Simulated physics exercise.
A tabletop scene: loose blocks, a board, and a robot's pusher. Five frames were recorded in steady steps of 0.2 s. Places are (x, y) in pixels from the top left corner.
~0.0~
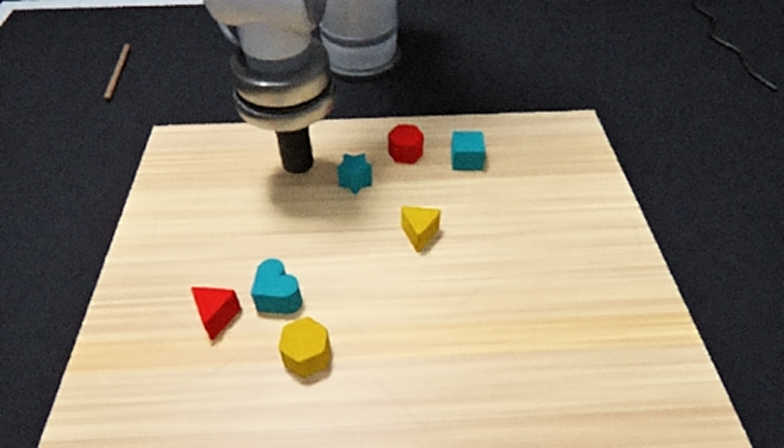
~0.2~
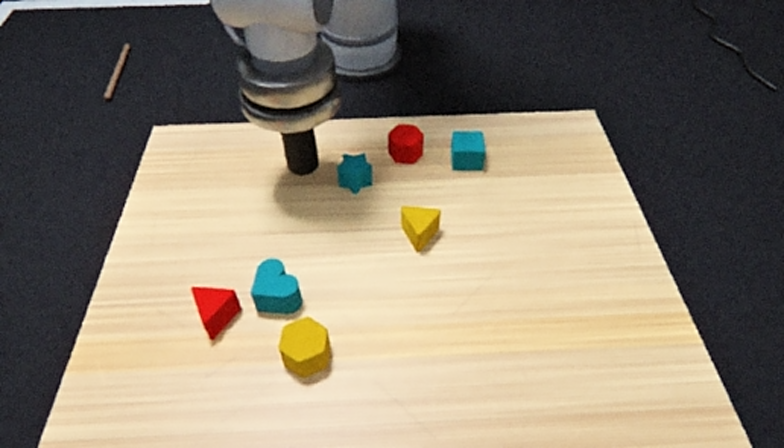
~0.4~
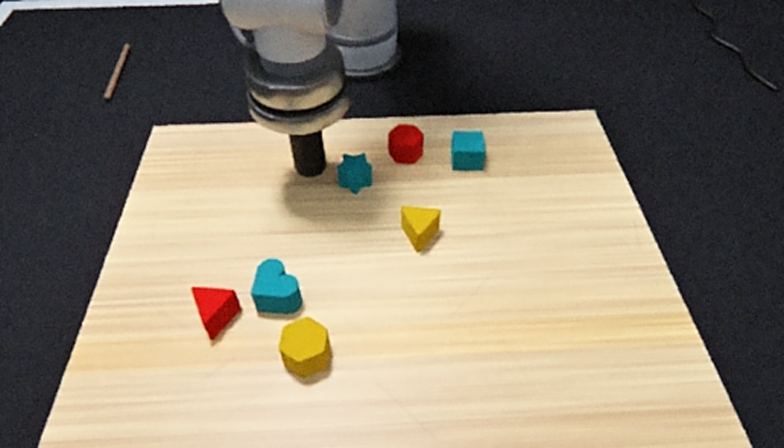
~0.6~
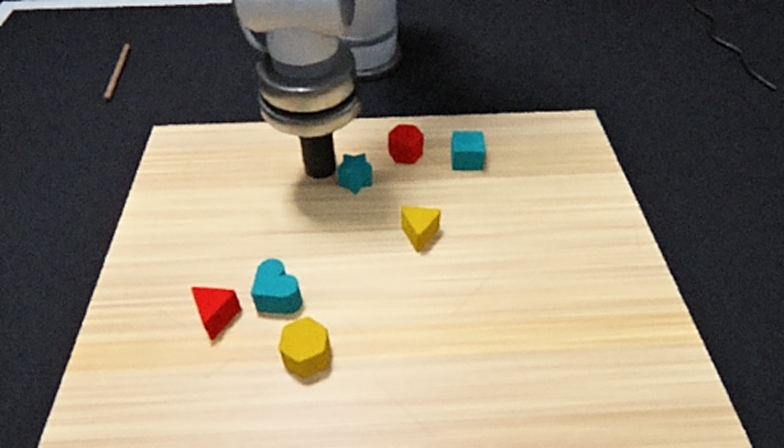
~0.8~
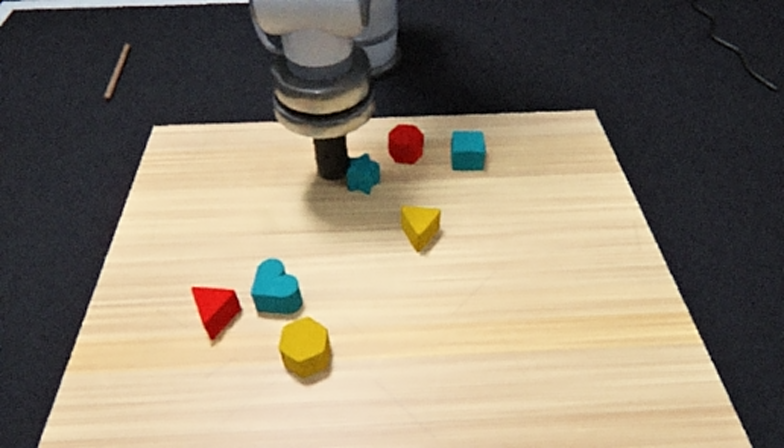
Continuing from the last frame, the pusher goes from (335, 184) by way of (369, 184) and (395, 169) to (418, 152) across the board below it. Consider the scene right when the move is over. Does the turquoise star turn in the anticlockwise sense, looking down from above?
My answer is no.
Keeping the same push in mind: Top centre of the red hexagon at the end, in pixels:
At pixel (426, 113).
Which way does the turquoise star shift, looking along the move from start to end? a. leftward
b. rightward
The one that fits is b, rightward.
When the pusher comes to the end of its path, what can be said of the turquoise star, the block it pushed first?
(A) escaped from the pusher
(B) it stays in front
Answer: A.
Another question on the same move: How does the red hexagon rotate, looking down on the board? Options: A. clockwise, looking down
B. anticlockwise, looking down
Answer: B.
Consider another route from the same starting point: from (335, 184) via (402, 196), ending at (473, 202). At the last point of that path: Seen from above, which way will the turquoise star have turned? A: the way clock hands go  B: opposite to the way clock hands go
My pick is B.
What follows on the original path. One third of the way, pusher (368, 171); turquoise star (397, 164).
Two thirds of the way, pusher (396, 155); turquoise star (421, 159), turned 35° clockwise; red hexagon (411, 129).
At the end, pusher (418, 139); turquoise star (424, 157), turned 55° clockwise; red hexagon (426, 113), turned 25° anticlockwise; turquoise square block unmoved.
